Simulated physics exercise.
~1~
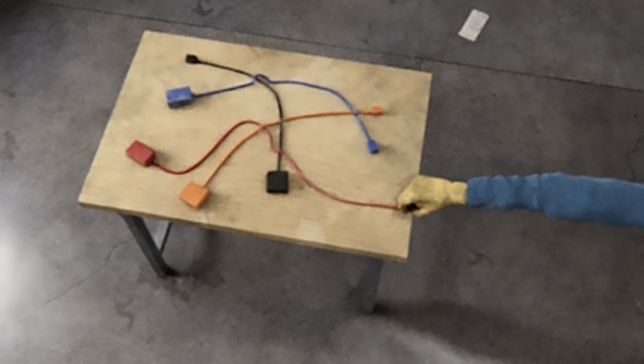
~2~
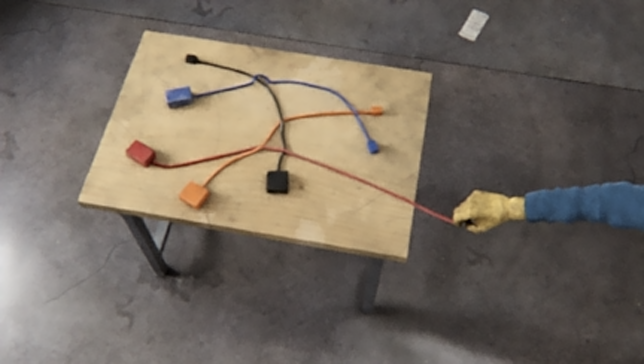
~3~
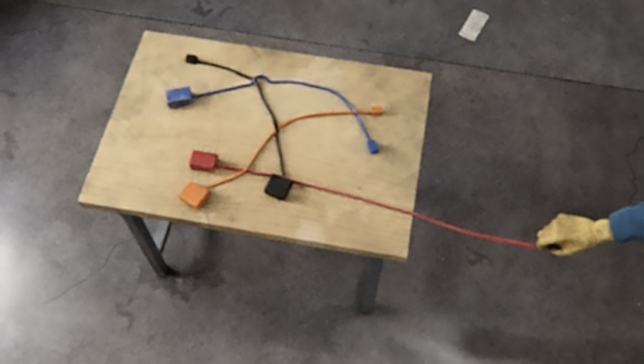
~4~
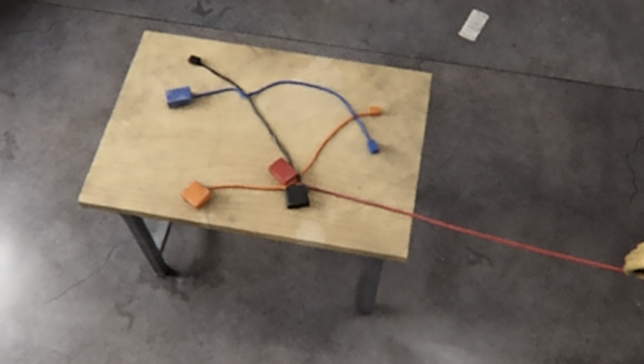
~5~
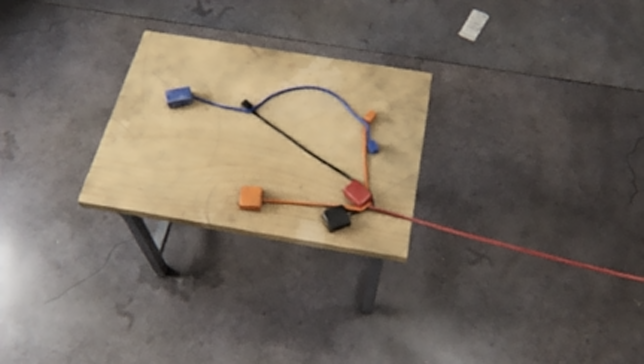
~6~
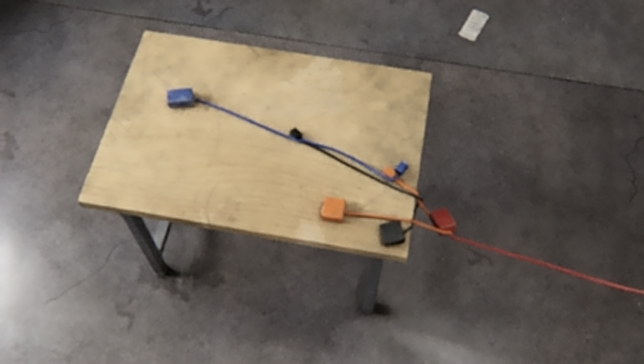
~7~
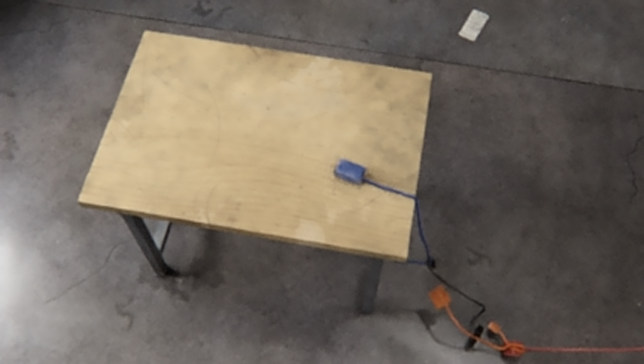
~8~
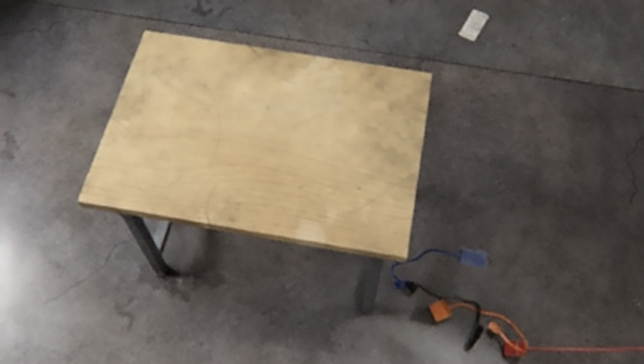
A gloved hand in a blue sleeve grips the end of a red lead at the right of a pale wooden table, seen from above on a grey concrete floor. Blue, orange, black and red leads with block chargers lie crossed on the top. The hand draws the red lead rightwards and out of view, and the red charger slides across to the black one. The tangle then drags the black and orange chargers towards the right edge. Red, orange and black go over, and the blue charger follows, leaving the table bare and the leads heaped on the floor.
